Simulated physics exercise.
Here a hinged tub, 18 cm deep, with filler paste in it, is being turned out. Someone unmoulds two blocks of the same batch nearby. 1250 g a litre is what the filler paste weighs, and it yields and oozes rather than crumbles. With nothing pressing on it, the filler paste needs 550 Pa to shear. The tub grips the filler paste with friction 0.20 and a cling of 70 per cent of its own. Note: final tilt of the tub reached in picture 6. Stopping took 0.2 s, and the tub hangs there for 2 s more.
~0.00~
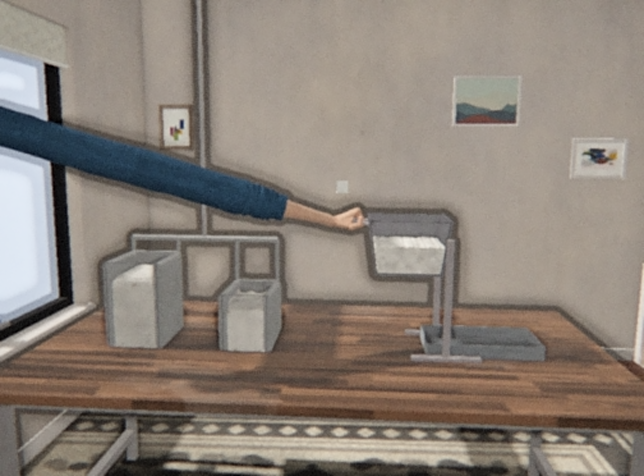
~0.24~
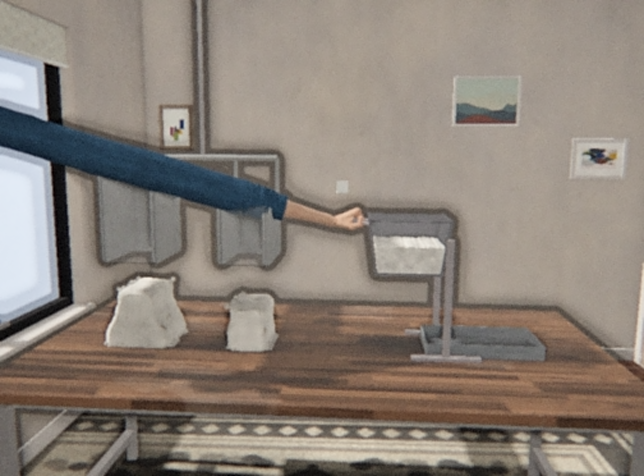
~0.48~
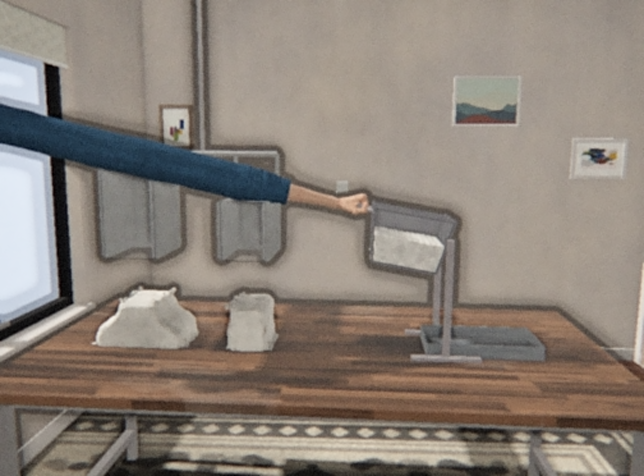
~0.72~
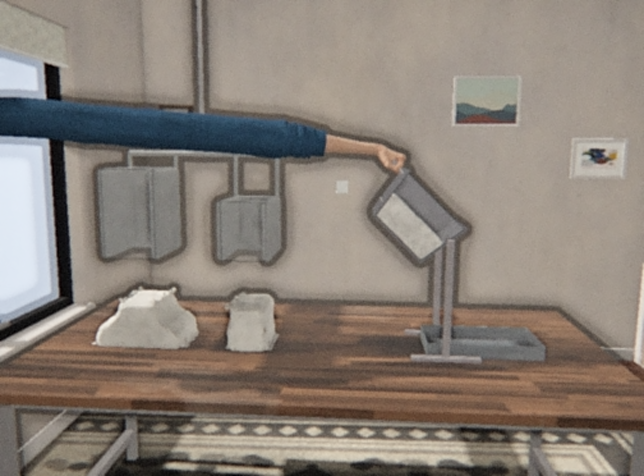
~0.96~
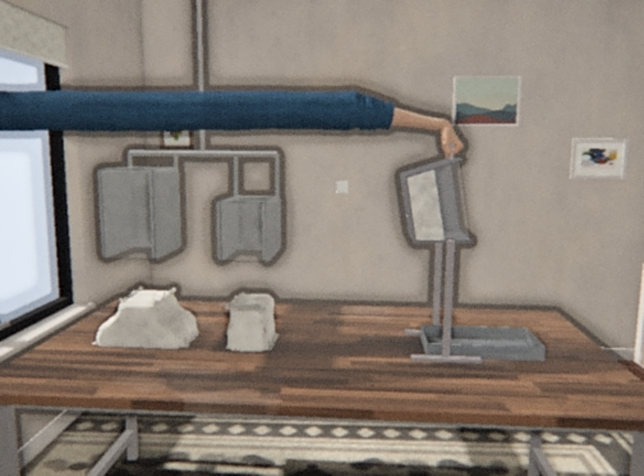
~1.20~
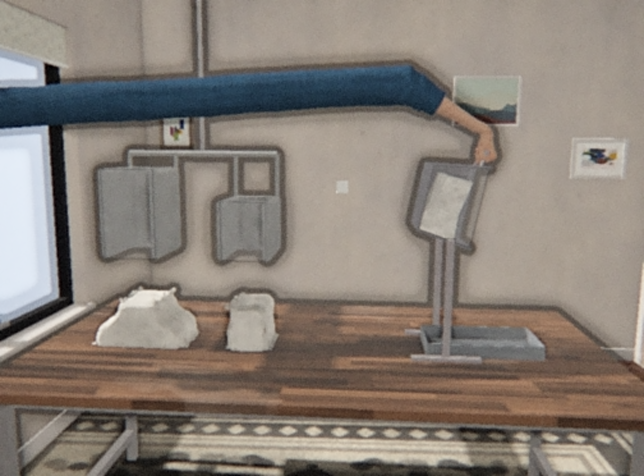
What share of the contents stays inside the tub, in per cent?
About 0 per cent.
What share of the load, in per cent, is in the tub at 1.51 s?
It's something like 30 % of the original load.
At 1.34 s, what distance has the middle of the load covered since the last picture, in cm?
About 8 cm.
After 1.34 s, the tub is at 101 degrees and holds 83 %.
After 1.51 s, the tub is at 101 degrees and holds 32 %.
After 1.68 s, the tub is at 101 degrees and holds 0 %.
After 1.85 s, the tub is at 101 degrees and holds 0 %.
After 3.20 s, the tub is at 101 degrees and holds 0 %.
